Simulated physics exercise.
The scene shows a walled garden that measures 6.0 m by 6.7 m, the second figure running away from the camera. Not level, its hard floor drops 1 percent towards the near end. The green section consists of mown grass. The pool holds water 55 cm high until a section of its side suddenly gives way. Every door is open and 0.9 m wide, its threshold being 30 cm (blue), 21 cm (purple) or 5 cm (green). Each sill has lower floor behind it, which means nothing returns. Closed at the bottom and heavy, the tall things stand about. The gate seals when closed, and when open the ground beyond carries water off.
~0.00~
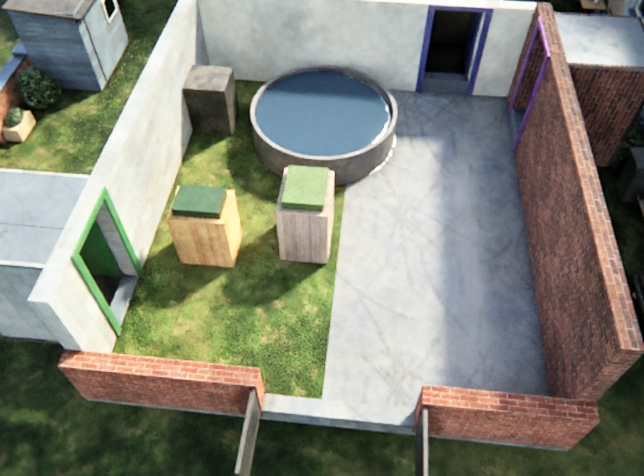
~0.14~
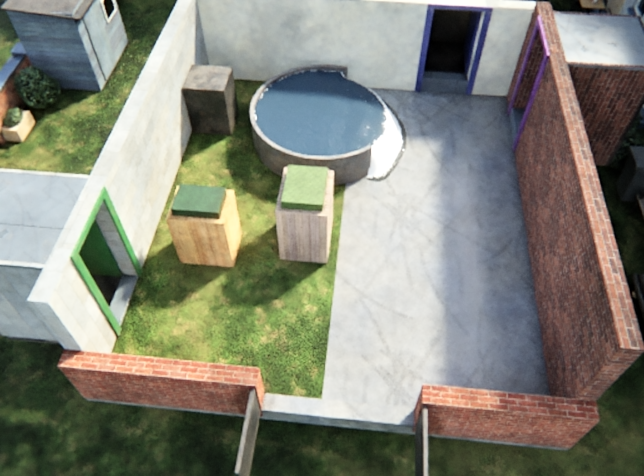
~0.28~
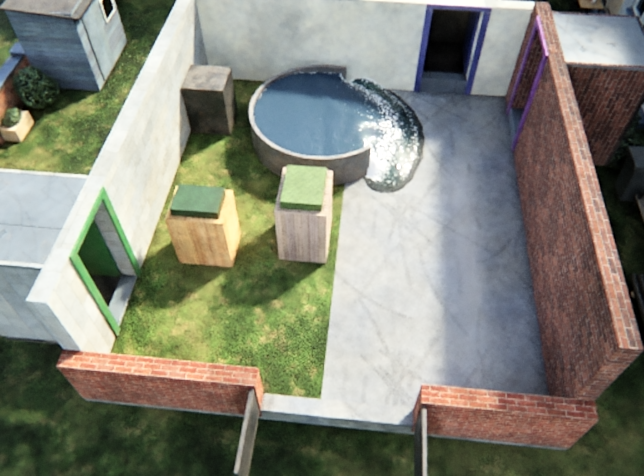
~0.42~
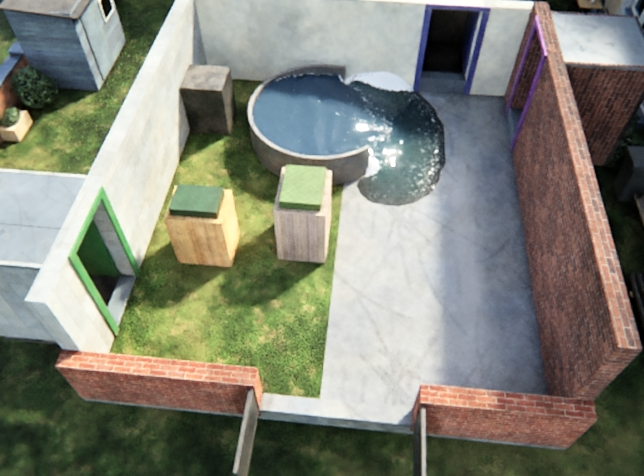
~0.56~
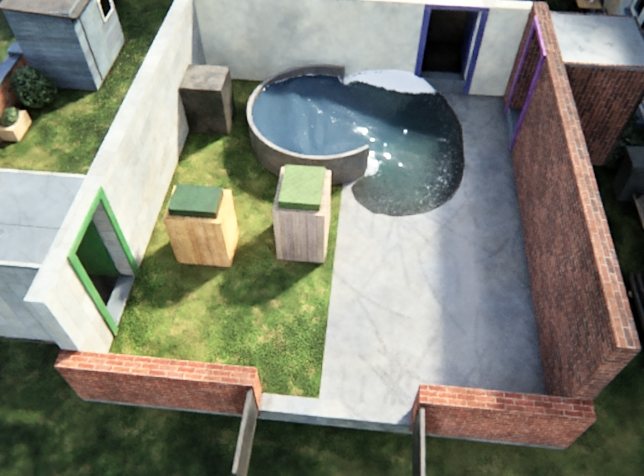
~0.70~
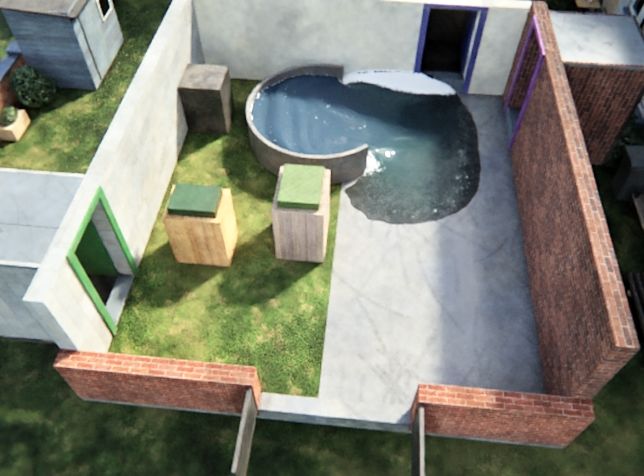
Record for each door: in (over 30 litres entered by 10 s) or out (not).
Log: Blue door out, purple door in, green door out.
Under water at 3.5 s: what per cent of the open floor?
Some 45 per cent of the floor is wet.
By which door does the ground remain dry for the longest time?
That would be the green one.
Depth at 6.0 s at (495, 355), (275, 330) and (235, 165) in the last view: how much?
The depths come out at 15, 6 and 0 centimetres, in the order listed.
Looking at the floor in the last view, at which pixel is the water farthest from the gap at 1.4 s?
About pixel (519, 252).
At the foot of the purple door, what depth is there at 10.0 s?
It's about 3.5 cm.
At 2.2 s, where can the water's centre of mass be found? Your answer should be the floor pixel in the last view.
Its balance point sits around (400, 142).
After 1.4 s water covers 30 % of the floor and is deepest (41 cm) near (498, 100); blue door 18 cm at the sill, 0 L in, purple door 33 cm at the sill, 1 L in, green door not reached.
After 2.2 s water covers 35 % of the floor and is deepest (42 cm) near (489, 99); blue door 18 cm at the sill, 0 L in, purple door 40 cm at the sill, 63 L in, green door not reached.
After 3.5 s water covers 45 % of the floor and is deepest (25 cm) near (503, 130); blue door 23 cm at the sill, 1 L in, purple door 25 cm at the sill, 138 L in, green door not reached.
After 6.0 s water covers 75 % of the floor and is deepest (20 cm) near (514, 416); blue door 8 cm at the sill, 1 L in, purple door 9 cm at the sill, 144 L in, green door not reached.
After 10.0 s water covers 90 % of the floor and is deepest (11 cm) near (486, 414); blue door 3 cm at the sill, 1 L in, purple door 3 cm at the sill, 144 L in, green door 8 cm at the sill, 4 L in.
